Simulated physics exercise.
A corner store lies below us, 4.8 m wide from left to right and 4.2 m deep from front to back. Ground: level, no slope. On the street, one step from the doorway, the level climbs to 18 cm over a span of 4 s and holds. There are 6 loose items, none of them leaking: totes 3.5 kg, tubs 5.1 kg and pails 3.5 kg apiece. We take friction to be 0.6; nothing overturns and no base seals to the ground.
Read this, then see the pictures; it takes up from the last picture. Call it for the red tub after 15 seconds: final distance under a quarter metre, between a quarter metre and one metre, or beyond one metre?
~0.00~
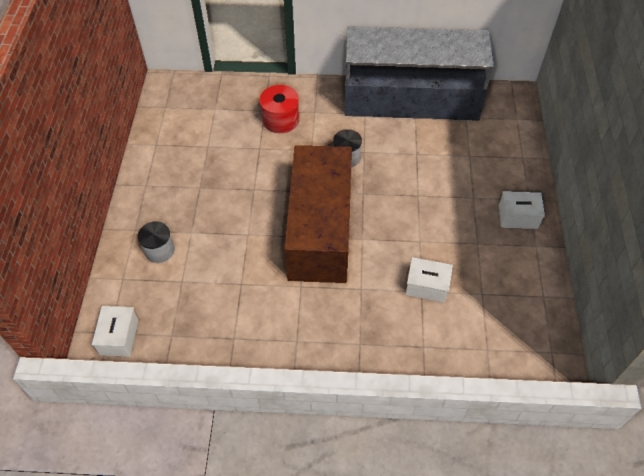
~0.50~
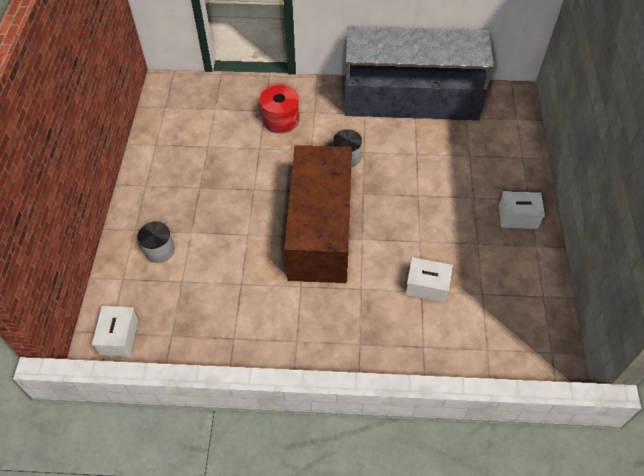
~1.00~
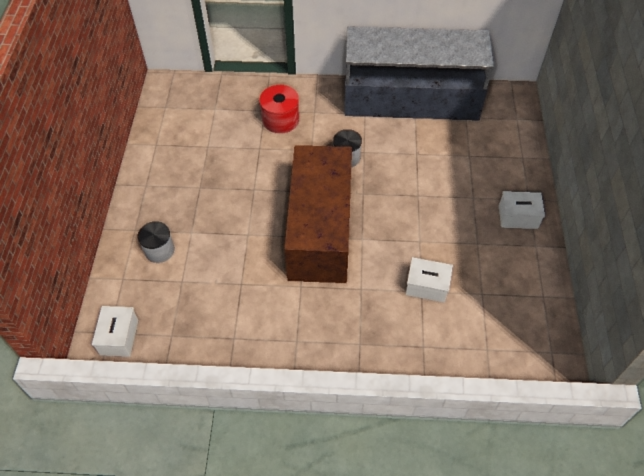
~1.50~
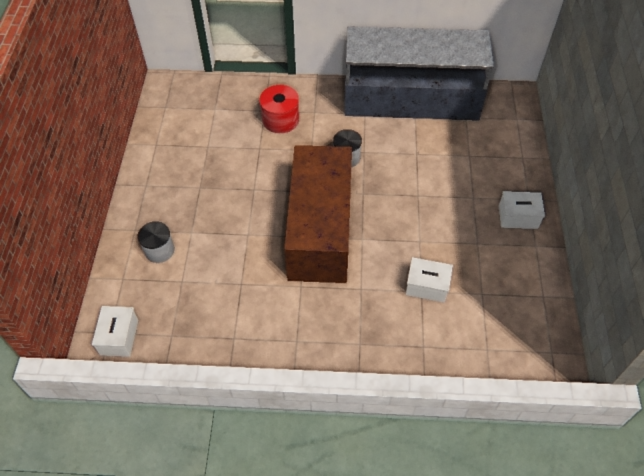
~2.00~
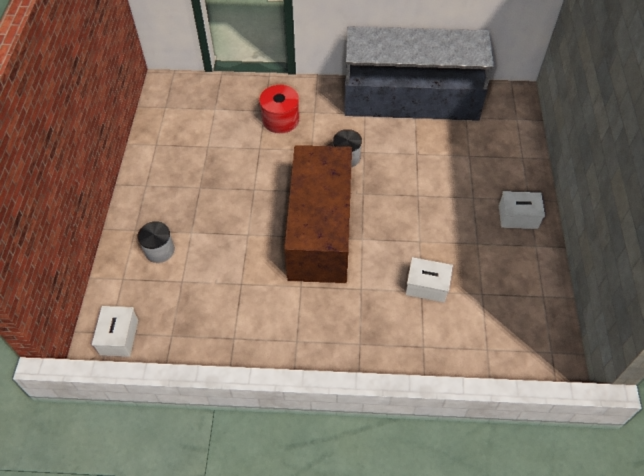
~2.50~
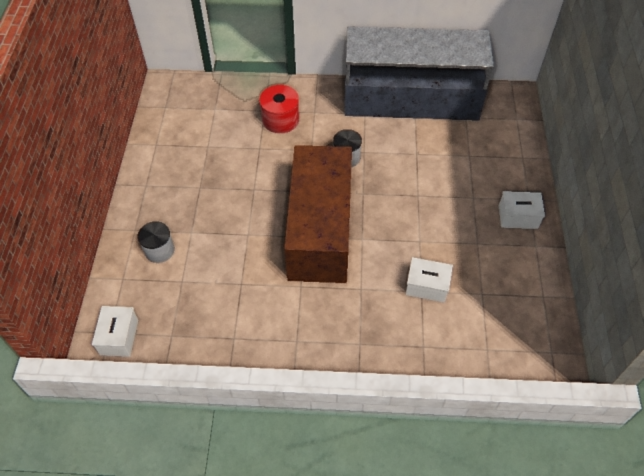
Beyond one metre.
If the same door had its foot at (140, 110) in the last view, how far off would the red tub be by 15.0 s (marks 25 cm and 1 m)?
Red tub: Long trip.
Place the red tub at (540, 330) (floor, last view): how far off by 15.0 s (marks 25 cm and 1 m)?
Outcome - it ends up well away.
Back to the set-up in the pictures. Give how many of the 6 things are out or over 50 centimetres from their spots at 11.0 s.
Tally at that time: 3.
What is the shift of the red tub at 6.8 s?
Around 120 centimetres.
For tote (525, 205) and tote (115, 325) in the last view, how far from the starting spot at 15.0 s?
In turn: 100 cm, 140 cm.
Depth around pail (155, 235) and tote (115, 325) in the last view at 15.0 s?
I'd put it at 8 cm and 9 cm respectively.
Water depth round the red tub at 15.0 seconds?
Roughly 7 cm at that moment.
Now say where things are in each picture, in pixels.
In the first picture, the red tub at (279, 99) rests on the ground; 0.0 m2 under water; 0 of 6 have shifted.
In the second picture, the red tub at (279, 99) rests on the ground; water covers 0.0 m2; 0 of 6 have shifted.
In the third picture, the red tub at (279, 99) rests on the ground; water covers 0.0 m2; 0 of 6 have shifted.
In the fourth picture, the red tub at (279, 99), on the bottom; 0.0 m2 under water; 0 of 6 have shifted.
In the fifth picture, the red tub at (279, 99), on the bottom; water covers 0.0 m2; 0 of 6 have shifted.
In the sixth picture, the red tub at (279, 99), on the bottom; water covers 0.3 m2; 0 of 6 have shifted.
After 3.5 s the red tub is near (281, 101), 0.0 m from its start, aground; 0 afloat.
After 6.8 s the red tub is near (369, 141), 1.2 m from its start, aground; 2 afloat.
After 11.0 s the red tub is near (411, 113), 1.5 m from its start, aground; 3 afloat.
After 15.0 s the red tub is near (467, 111), 2.1 m from its start, afloat; 6 afloat.
